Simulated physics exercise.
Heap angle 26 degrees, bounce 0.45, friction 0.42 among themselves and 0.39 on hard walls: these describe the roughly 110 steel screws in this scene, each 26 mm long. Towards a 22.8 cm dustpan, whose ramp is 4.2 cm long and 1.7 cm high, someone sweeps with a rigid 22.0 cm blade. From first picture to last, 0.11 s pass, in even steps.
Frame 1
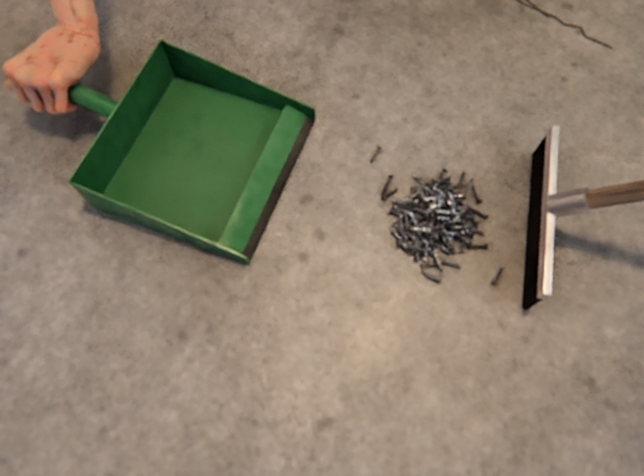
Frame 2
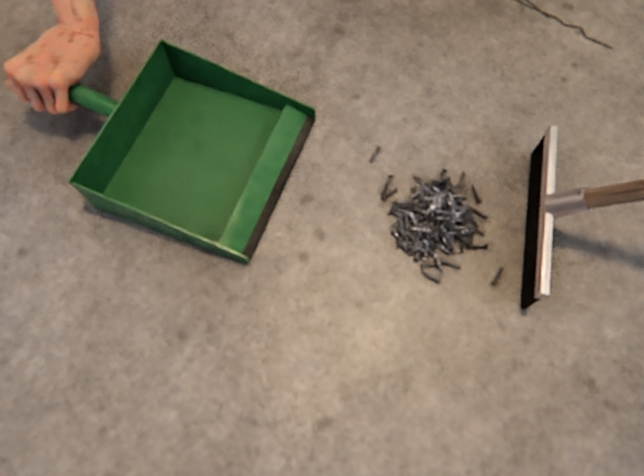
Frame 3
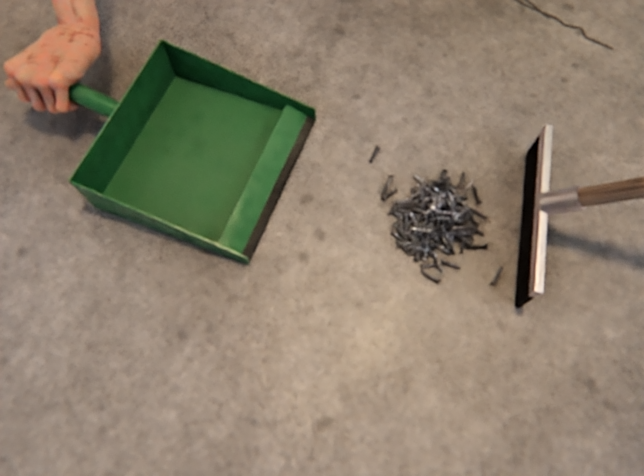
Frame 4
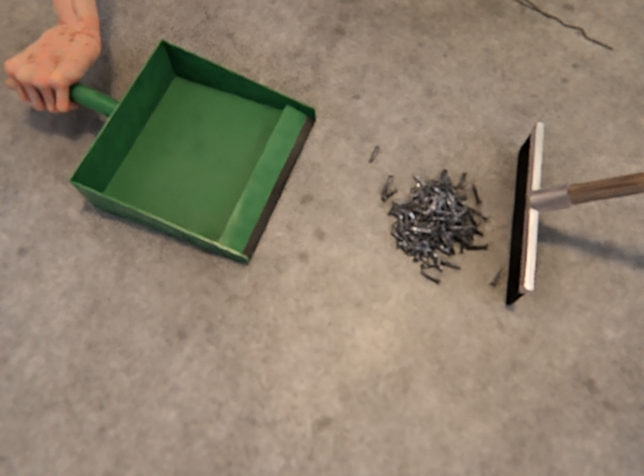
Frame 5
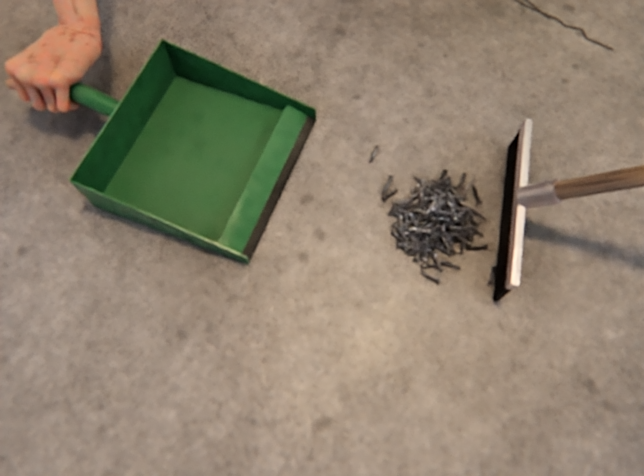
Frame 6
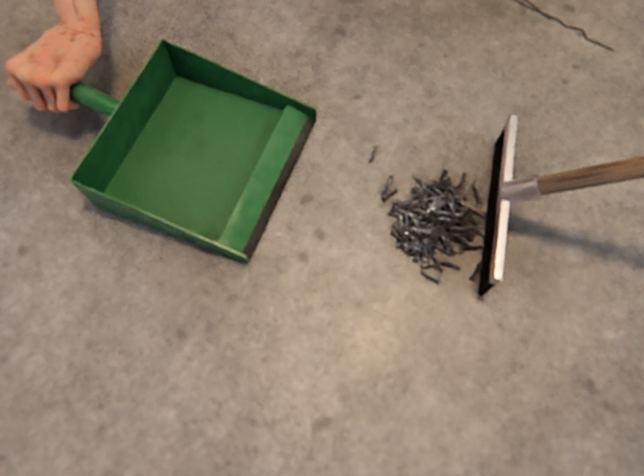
A wooden-handled blade slides left across the concrete to the edge of the screw pile.
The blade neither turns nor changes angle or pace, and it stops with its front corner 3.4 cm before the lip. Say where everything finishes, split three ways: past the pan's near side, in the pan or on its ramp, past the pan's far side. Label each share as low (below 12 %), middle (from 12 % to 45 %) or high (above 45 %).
Past the pan's near side - low; in the pan or on its ramp - middle; past the pan's far side - low.
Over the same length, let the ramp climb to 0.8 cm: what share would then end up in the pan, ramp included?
Then around 25 percent, ramp counted.
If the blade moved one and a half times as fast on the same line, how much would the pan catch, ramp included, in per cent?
It would be around 45 percent.
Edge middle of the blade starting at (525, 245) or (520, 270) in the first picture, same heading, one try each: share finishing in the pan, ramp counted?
Around 20 percent, then around 20 percent.
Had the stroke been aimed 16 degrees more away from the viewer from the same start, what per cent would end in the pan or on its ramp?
I'd expect close to 5 percent.
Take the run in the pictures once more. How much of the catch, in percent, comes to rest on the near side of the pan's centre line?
Share: Approx. 20 %.
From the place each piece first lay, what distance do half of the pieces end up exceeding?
I'd say close to 18 cm.
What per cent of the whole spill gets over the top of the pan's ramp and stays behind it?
Something like 0 per cent of the whole.
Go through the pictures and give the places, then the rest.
Blade from (543, 294) to (551, 134), moved 0.0 cm, 0 of the pieces shifted so far; middle of the pieces at (440, 219); pan at (196, 158), in the first picture.
Blade from (541, 294) to (550, 134), moved 0.2 cm, 0 of the pieces shifted so far; middle of the pieces at (440, 219), in the second picture.
Blade from (535, 292) to (545, 133), moved 0.9 cm, 0 of the pieces shifted so far; middle of the pieces at (440, 219), in the third picture.
Blade from (525, 289) to (537, 130), moved 1.9 cm, 0 of the pieces shifted so far; middle of the pieces at (440, 220), in the fourth picture.
Blade from (512, 285) to (525, 127), moved 3.4 cm, 1 of the pieces shifted so far; middle of the pieces at (440, 220), in the fifth picture.
Blade from (495, 279) to (510, 123), moved 5.3 cm, 2 of the pieces shifted so far; middle of the pieces at (440, 220); pan at (197, 157), in the sixth picture.
Then, 0.13 s after the last picture, middle of the blade 15 cm from the lip; 0 % over the lip, far side 0 %, near side 0 %.
Then, 0.22 s after the last picture, middle of the blade 7 cm from the lip; 0 % over the lip, far side 5 %, near side 0 %.
Then, 0.44 s after the last picture, middle of the blade 5 cm from the lip; 15 % over the lip, far side 5 %, near side 0 %.
In the end, near side 0 %, pan 15 %, far side 5 %, in front of the lip or behind the blade 80 %.
